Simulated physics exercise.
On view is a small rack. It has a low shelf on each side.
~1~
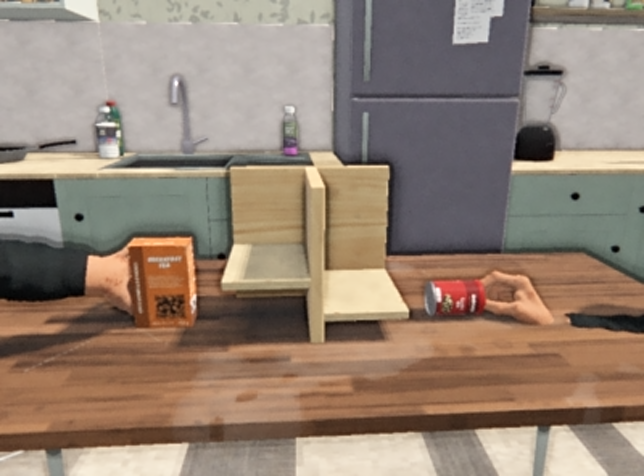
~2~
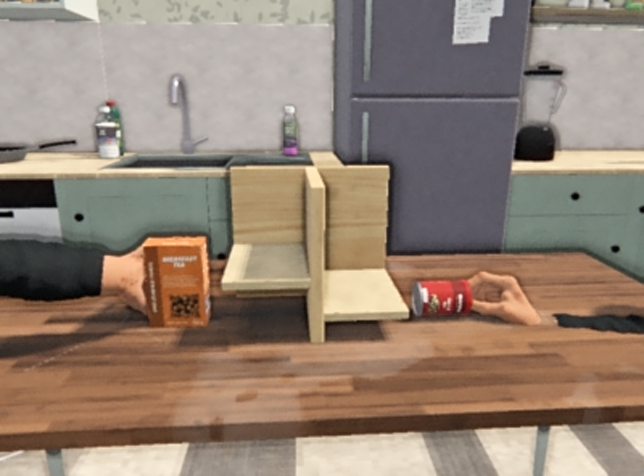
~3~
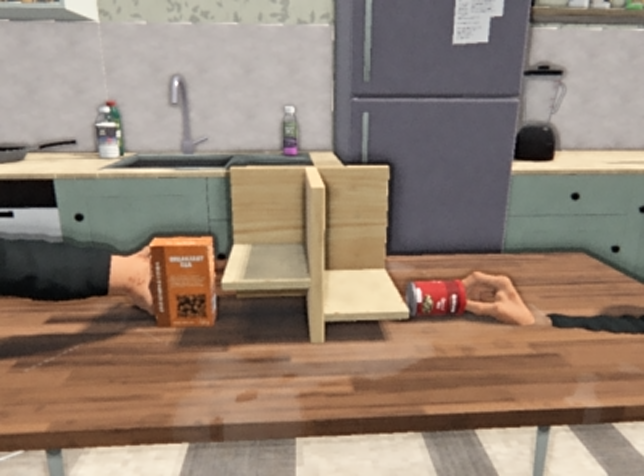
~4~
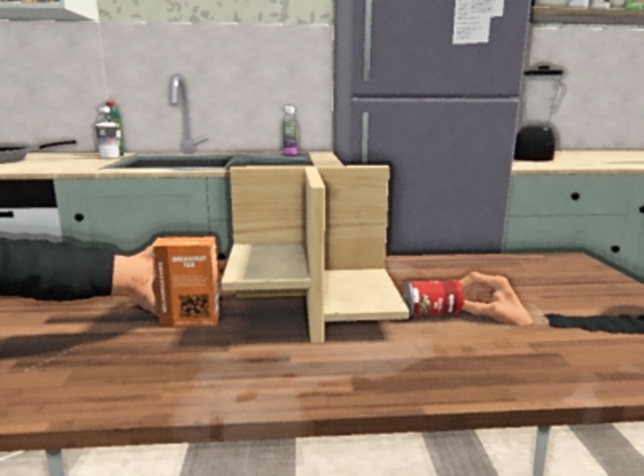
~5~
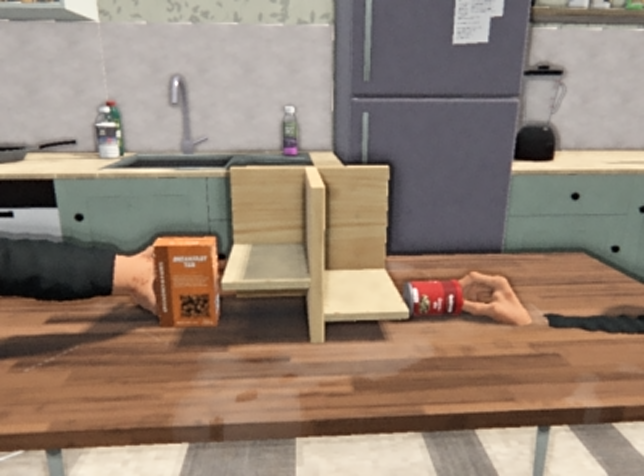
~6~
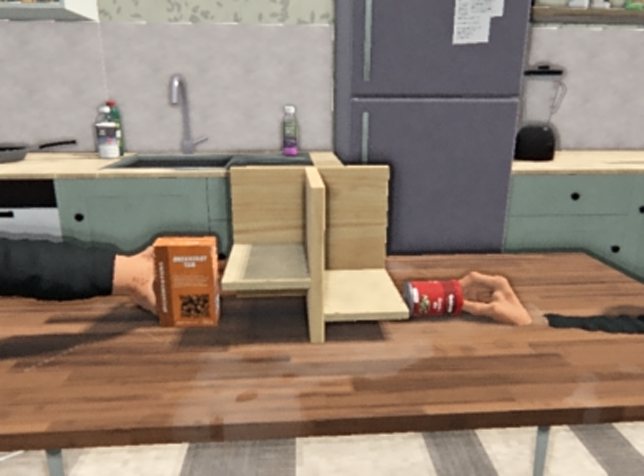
Two hands sliding an orange packet and a red tin slightly inward toward a small wooden rack, then staying nearly still.
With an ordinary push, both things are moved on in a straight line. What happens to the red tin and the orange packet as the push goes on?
In the end the red tin is held at the edge, the orange packet is held at the edge.
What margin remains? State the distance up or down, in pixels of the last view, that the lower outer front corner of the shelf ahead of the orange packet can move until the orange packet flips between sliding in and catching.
32 pixels up.
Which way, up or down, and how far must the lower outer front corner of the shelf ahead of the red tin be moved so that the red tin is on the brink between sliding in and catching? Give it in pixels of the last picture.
About 12 pixels, upward.
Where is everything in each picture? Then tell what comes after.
Hands sliding the things forward; red tin (454, 298); orange packet (164, 283); shelf (314, 248), in the first frame.
Hands sliding the things forward; orange packet (178, 282); shelf (314, 248), in the second frame.
Hands sliding the things forward; red tin (435, 298); shelf (314, 248), in the third frame.
Hands sliding the things forward; orange packet (188, 282); shelf (314, 248), in the fourth frame.
Hands sliding the things forward; red tin (432, 298); shelf (314, 248), in the fifth frame.
Hands sliding the things forward; red tin (432, 298); orange packet (188, 282); shelf (314, 248), in the sixth frame.
Then, 0.22 s past the last view, red tin sliding up to the opening near (425, 299); orange packet sliding up to the opening near (196, 282).
Finally, the red tin stops at the shelf, near (420, 299); the orange packet stops at the shelf, near (201, 282).
